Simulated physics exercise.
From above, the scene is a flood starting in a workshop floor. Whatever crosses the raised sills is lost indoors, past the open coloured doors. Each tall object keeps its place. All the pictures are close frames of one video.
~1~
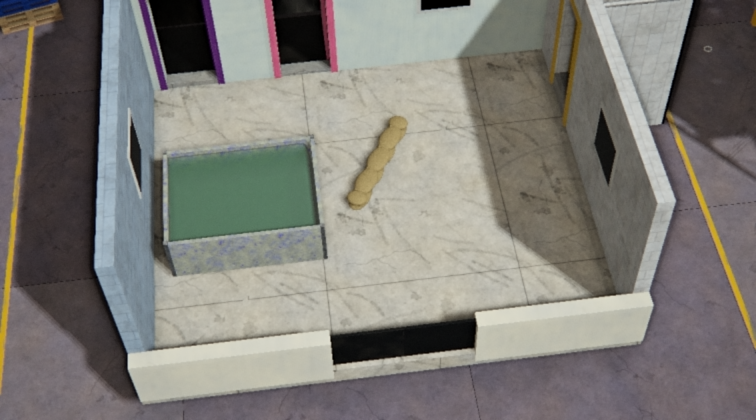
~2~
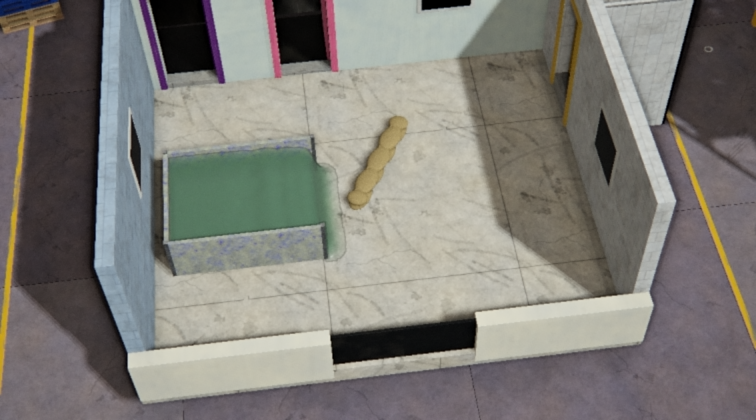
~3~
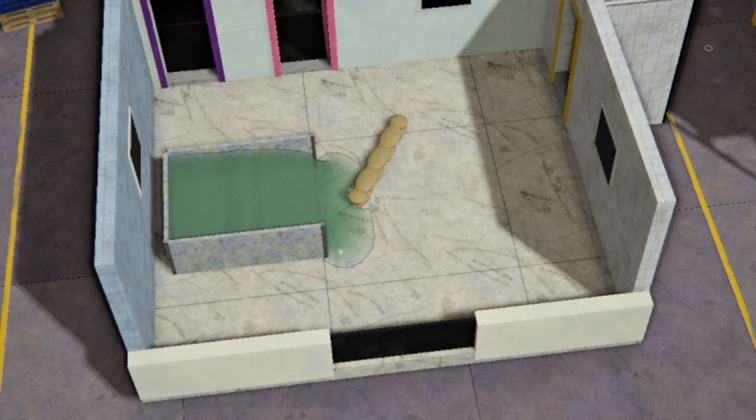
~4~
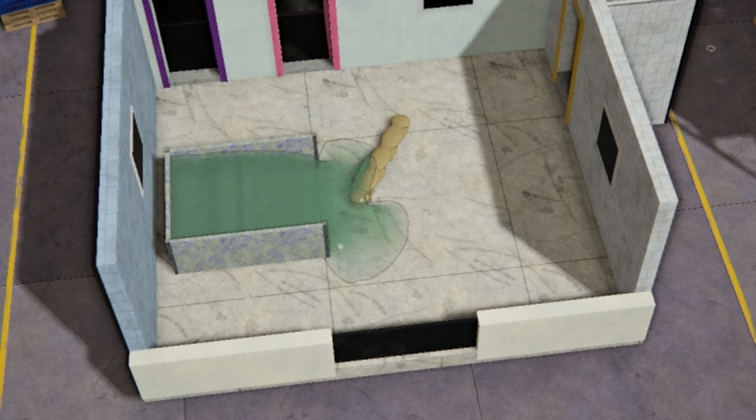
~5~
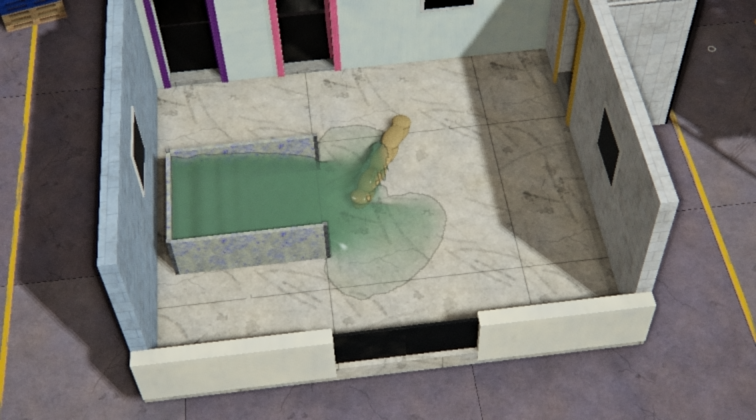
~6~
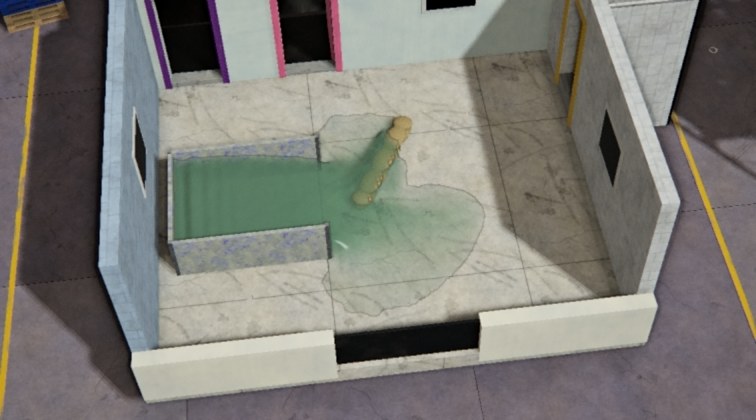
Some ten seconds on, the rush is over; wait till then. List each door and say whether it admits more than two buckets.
Yellow door - admits no more than two; purple door - admits no more than two; pink door - admits more than two.
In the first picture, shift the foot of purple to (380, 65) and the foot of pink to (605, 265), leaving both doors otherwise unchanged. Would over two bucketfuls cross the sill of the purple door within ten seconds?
From what I can tell, the purple door tops the mark.
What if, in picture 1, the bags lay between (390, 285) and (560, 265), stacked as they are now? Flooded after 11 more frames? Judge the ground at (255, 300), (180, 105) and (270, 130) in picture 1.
Spot by spot: Untouched, untouched, untouched.
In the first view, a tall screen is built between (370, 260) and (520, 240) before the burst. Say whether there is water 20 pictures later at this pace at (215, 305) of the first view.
Result: Parched.
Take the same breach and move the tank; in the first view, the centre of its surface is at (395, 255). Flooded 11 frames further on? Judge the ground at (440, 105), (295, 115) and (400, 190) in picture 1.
Spared, spared, spared.
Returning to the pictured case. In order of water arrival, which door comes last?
It's the purple door.
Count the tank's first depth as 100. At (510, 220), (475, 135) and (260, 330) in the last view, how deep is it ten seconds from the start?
Around 8, 12 and 4 percent, in that order.
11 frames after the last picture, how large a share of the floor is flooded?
Roughly 60 percent, I reckon.
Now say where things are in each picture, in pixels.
The first frame shows still water in the water tank at (242, 192).
In the second frame, water pours out at (318, 203) and has run to a hidden place.
In the third frame, water pours out at (318, 203) and has run to (338, 157).
In the fourth frame, water pours out at (320, 204) and has run to (372, 151).
In the fifth frame, water pours out at (321, 204) and has run to (436, 240).
In the sixth frame, the front is at (478, 218), out from the gap at (322, 205).
A moment on, water covers 45 % of the floor; the yellow door not reached, the purple door not reached, the pink door not reached.
Next, water covers 60 % of the floor; the yellow door not reached, the purple door not reached, the pink door under two buckets in.
Then, water covers 70 % of the floor; the yellow door wet at the sill, nothing in, the purple door wet at the sill, nothing in, the pink door over two buckets in.
Later, water covers 80 % of the floor; the yellow door wet at the sill, nothing in, the purple door wet at the sill, nothing in, the pink door over two buckets in.
In the end, water covers 95 % of the floor; the yellow door wet at the sill, nothing in, the purple door wet at the sill, nothing in, the pink door far over two buckets in.
